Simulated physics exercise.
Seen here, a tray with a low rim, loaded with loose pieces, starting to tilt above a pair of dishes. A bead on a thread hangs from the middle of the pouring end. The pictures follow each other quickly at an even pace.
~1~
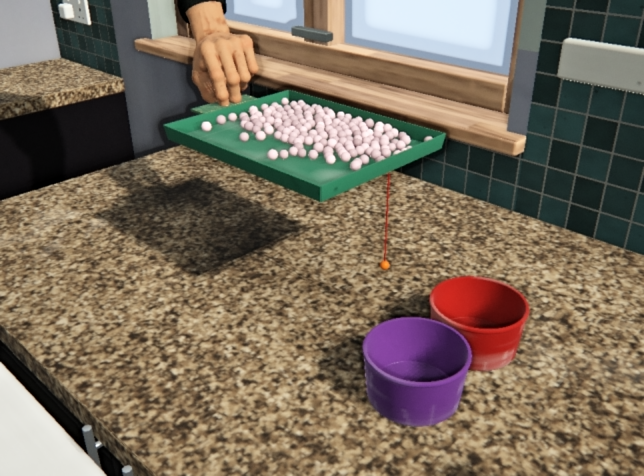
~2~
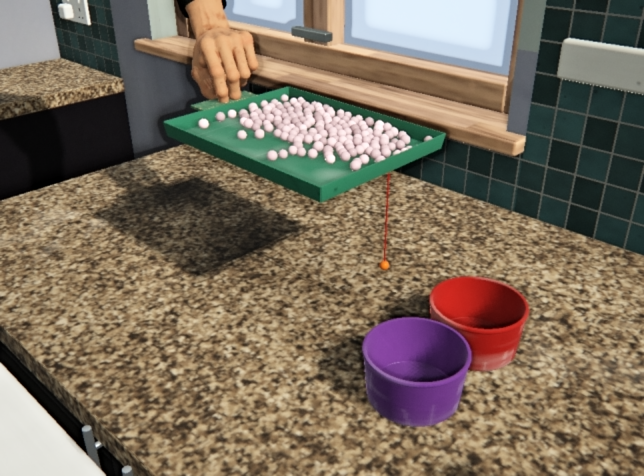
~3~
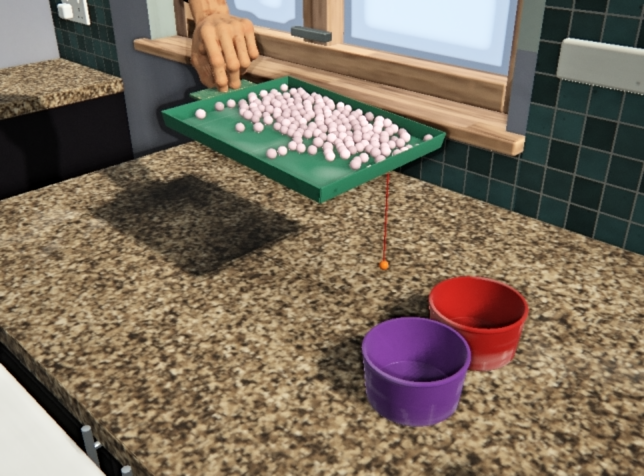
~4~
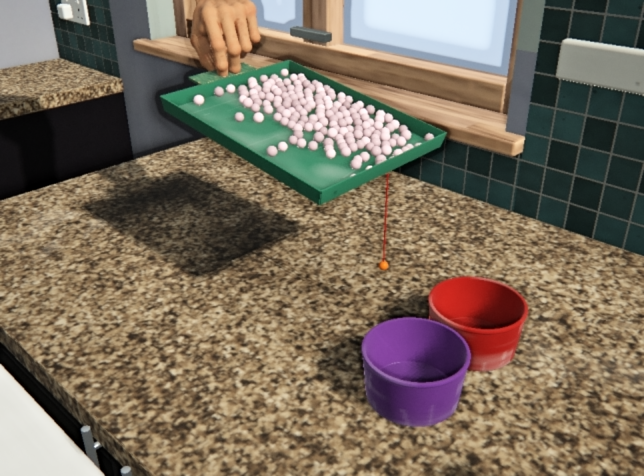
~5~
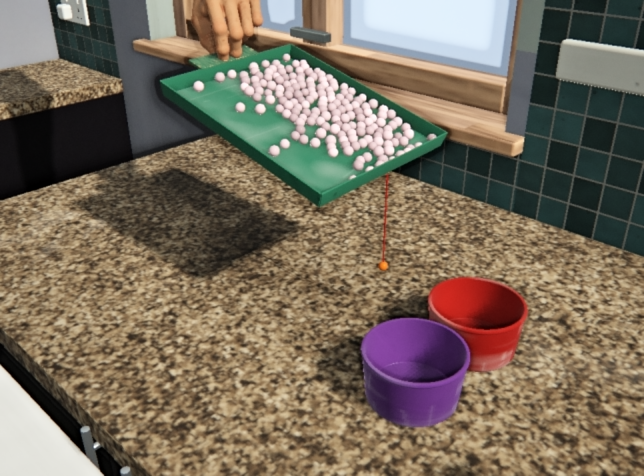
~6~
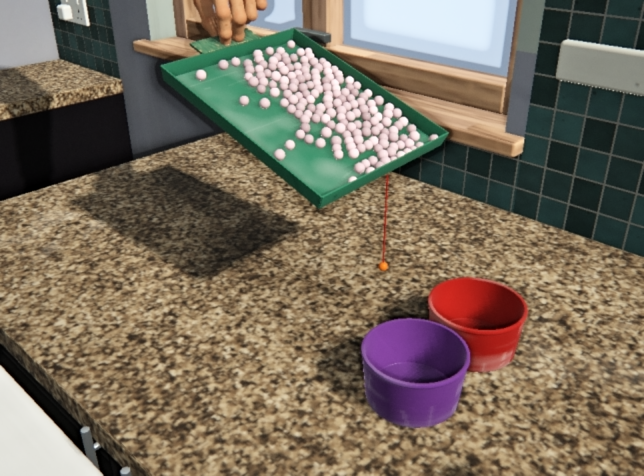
A hand grips the far edge of a green, low-rimmed tray of small pale pink balls above a speckled brown stone counter, seen from above at an angle, with a wooden window frame and dark green tiles behind. A purple dish stands in front of a red one at right, near an orange bead on a red thread. The hand raises the tray's far side, tilting it gradually, and the balls shift and spread toward the lower edge while the dishes and camera stay still.
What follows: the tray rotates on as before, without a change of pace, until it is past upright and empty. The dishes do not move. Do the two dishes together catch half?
The two hold less than half of the load.
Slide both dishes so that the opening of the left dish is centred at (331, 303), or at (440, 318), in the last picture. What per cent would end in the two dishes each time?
Near 20 % and 20 %.
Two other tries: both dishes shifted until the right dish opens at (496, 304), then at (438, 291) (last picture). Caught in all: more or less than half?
First less than half, then most of it.
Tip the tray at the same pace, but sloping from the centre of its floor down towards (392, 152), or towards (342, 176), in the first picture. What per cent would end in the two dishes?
The first gives 0 %, the second 0 %.
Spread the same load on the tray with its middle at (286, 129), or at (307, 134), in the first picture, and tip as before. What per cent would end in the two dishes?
About 20 and 20 per cent.
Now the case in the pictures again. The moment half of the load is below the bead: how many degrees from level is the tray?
Roughly 95°.
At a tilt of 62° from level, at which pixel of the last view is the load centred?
Roughly at (368, 157).
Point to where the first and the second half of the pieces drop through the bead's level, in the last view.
At about (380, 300), then at (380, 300).
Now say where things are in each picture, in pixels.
The first frame shows corners of the pouring end (321, 185) and (442, 133), level; middle of the load (320, 132), sugar pearls; left dish (458, 391); right dish (518, 339); bead on its thread (384, 265).
The second frame shows corners of the pouring end (321, 185) and (442, 133), level; middle of the load (320, 130).
The third frame shows corners of the pouring end (321, 187) and (442, 133), tipped barely, lowest at the left corner; middle of the load (320, 124).
The fourth frame shows corners of the pouring end (321, 189) and (443, 132), tipped a little, lowest at the left corner; middle of the load (320, 117).
The fifth frame shows corners of the pouring end (322, 192) and (444, 132), tipped a little, lowest at the left corner; middle of the load (323, 110), just a few on the move.
The sixth frame shows corners of the pouring end (322, 195) and (445, 132), tipped clearly, lowest at the left corner; middle of the load (328, 106), almost all on the move; left dish (457, 392); right dish (516, 340).
Just after the last frame, tray tipped steeply; almost all on the tray; just a few in the left dish; about a tenth in the air.
A moment on, tray tipped right over; roughly a quarter on the tray; about a tenth in the left dish; about a tenth in the right dish; roughly a third outside both; roughly a quarter in the air.
Further on, tray tipped past a quarter turn; about a tenth in the left dish; about a tenth in the right dish; the larger part outside both.
When it is over, tray tipped past a quarter turn; about a tenth in the left dish; about a tenth in the right dish; the larger part outside both.
